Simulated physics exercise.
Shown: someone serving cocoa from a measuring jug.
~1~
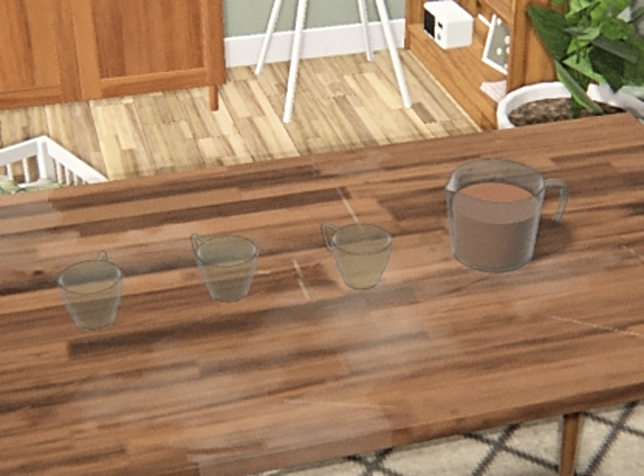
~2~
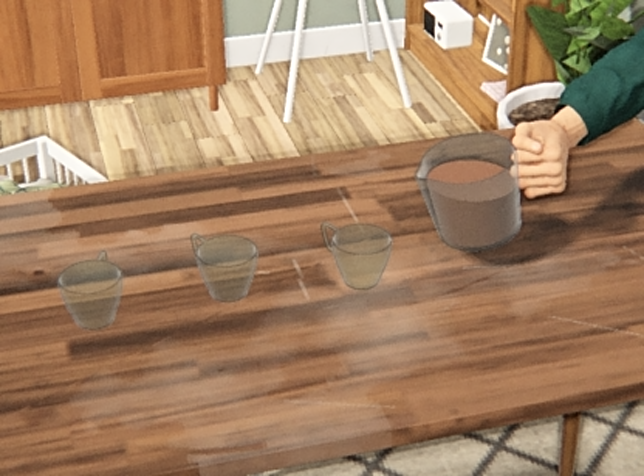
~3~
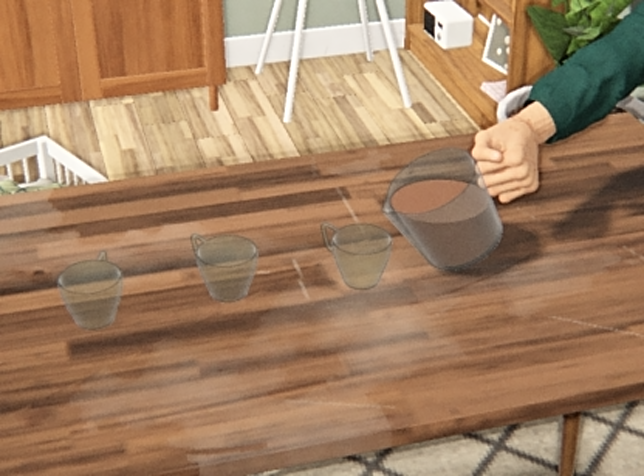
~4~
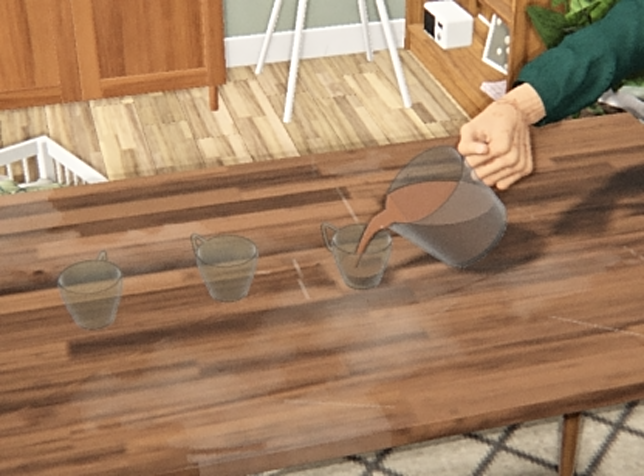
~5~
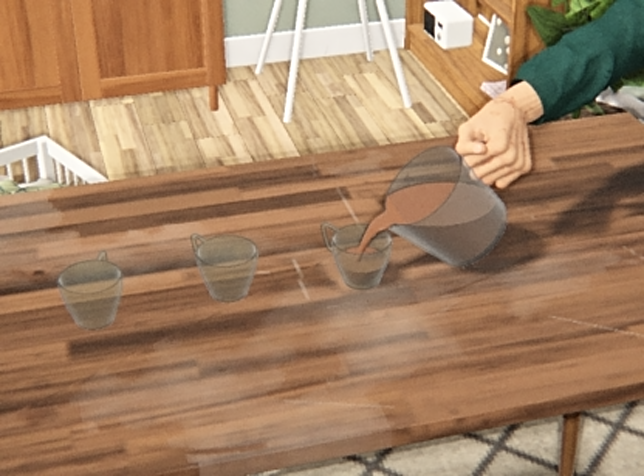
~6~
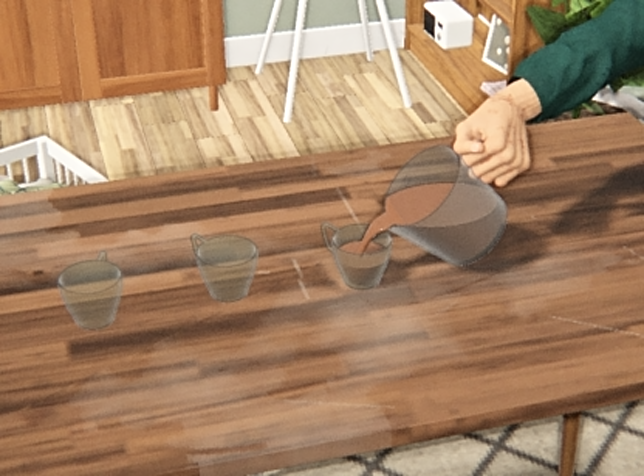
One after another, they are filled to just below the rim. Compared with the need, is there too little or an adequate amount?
There is an adequate amount.
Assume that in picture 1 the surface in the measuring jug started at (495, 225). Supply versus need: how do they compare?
If so, I reckon it's lacking.
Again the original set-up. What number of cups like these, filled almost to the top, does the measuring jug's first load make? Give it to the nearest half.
Roughly 4.0.
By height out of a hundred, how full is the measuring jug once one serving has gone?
About 50 %.
A moment on, the first is about three quarters full.
Further on, the first is done and the measuring jug has about three quarters of its load.
When it is over, all three are full and about a quarter of the cocoa is over.
